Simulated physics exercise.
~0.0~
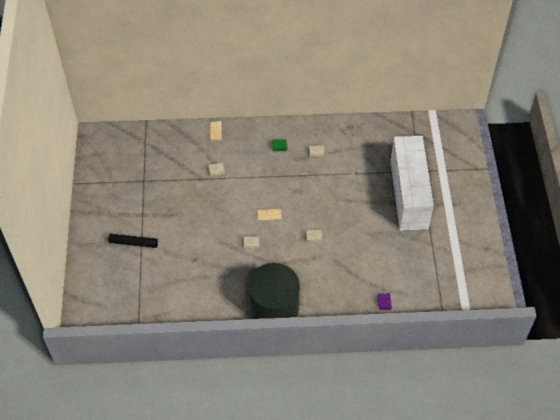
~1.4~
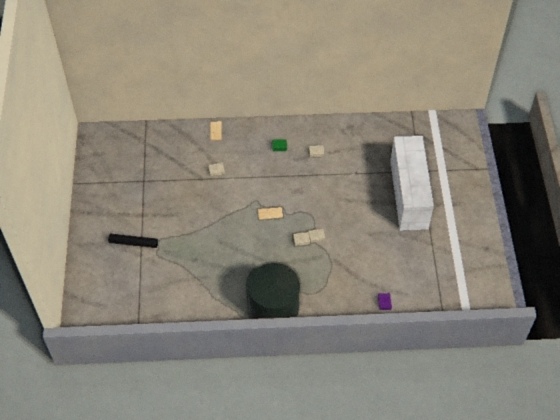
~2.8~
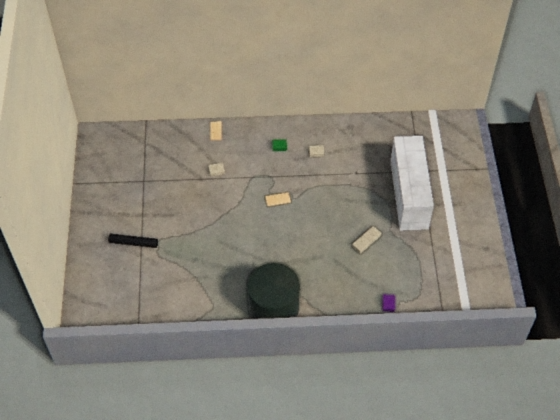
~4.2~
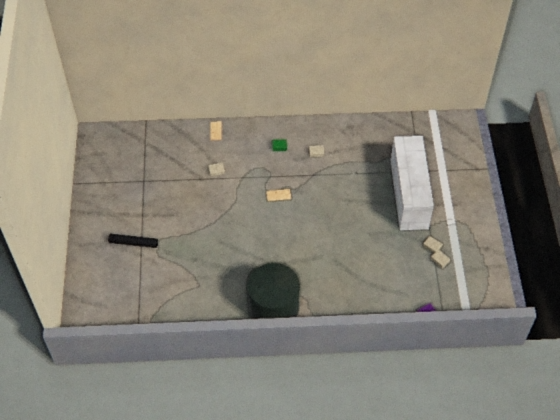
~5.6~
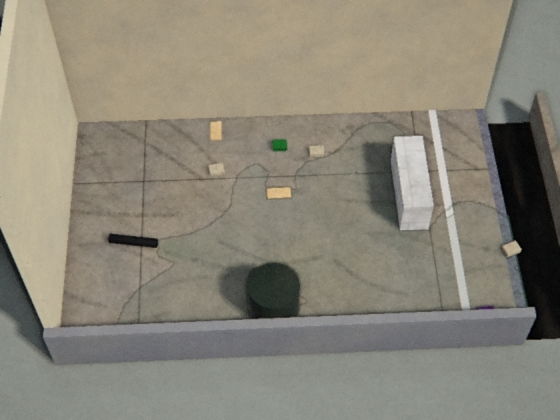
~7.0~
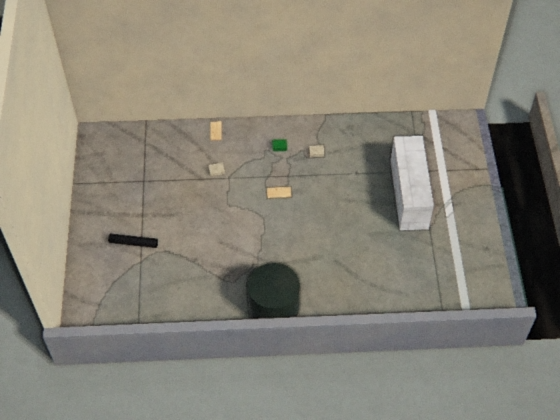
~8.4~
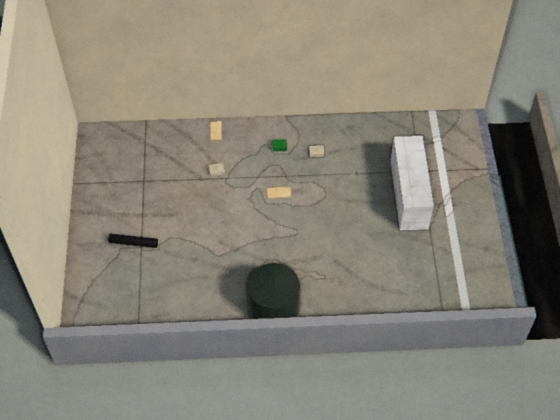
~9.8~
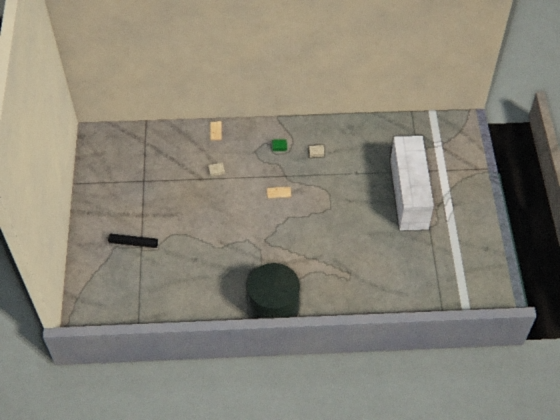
On a walled floor, spreading water carries a purple block and two pale ones out right.
